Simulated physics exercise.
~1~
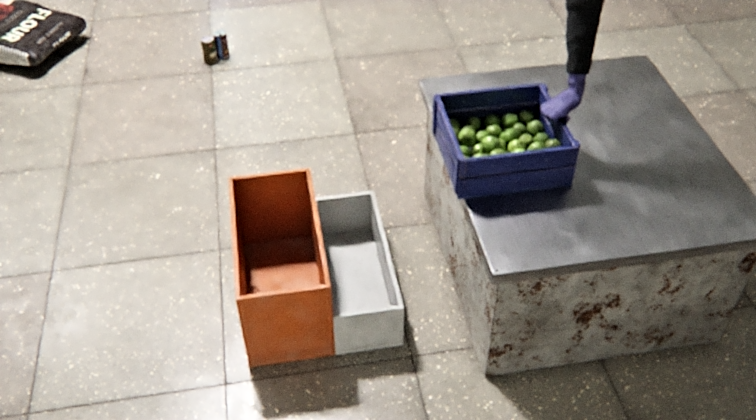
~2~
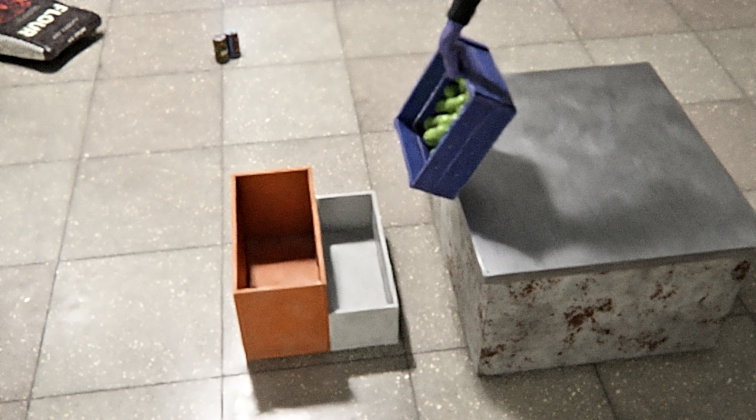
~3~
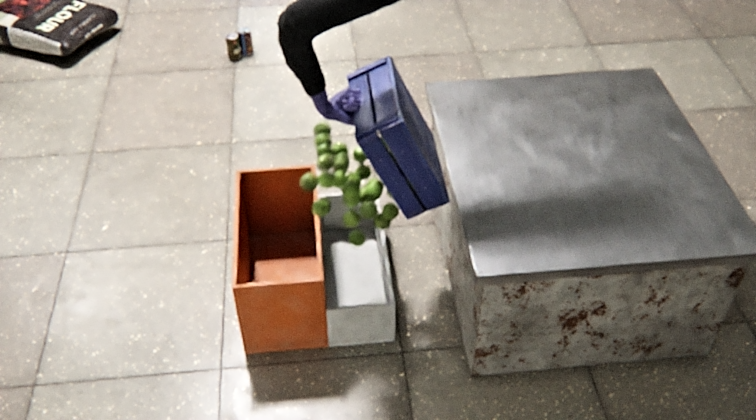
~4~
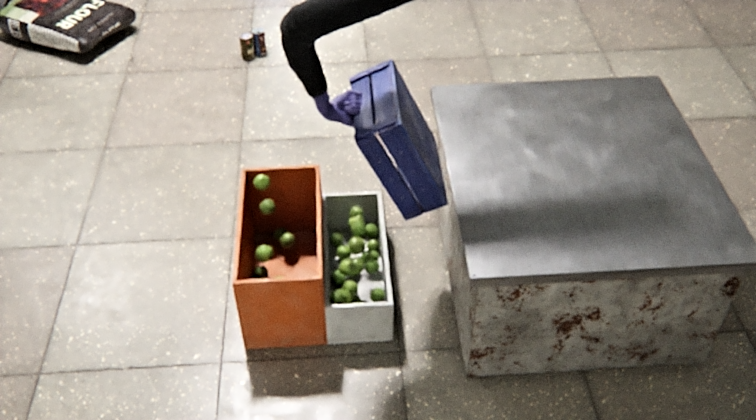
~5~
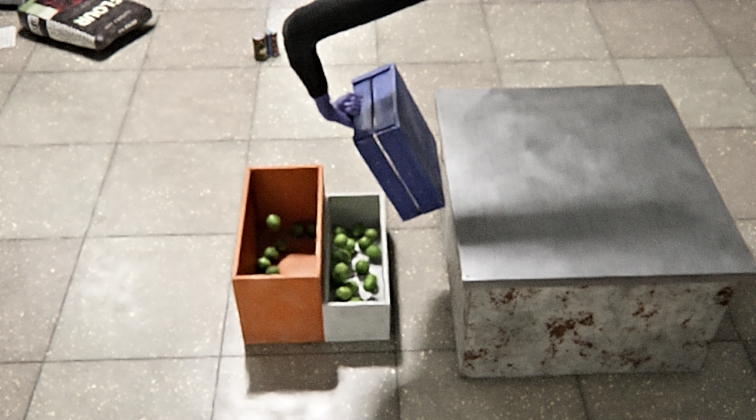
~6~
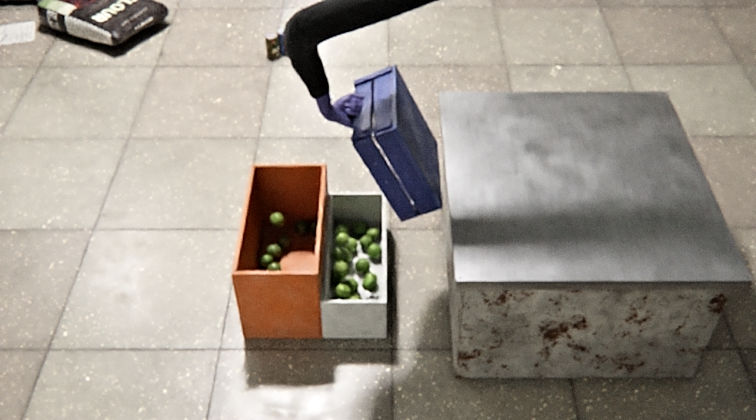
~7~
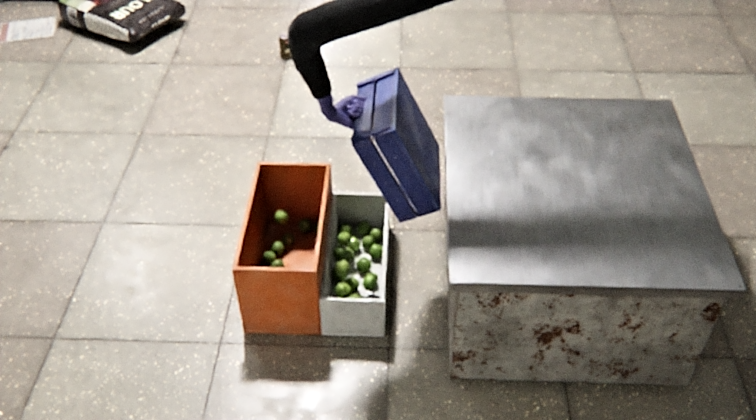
A gloved hand in a black sleeve grips a blue crate of green apples on a rust-stained bench with a grey top, seen from above on a speckled tile floor. To the left stand a tall orange tote and a lower white box, side by side, with a flour bag lying farther back. The arm lifts the crate leftward, tilting it steeply, and the apples pour out in a loose stream. Most land in the white box, while some fly farther into the orange tote. The crate stays tipped as the apples settle, with none left on the floor.
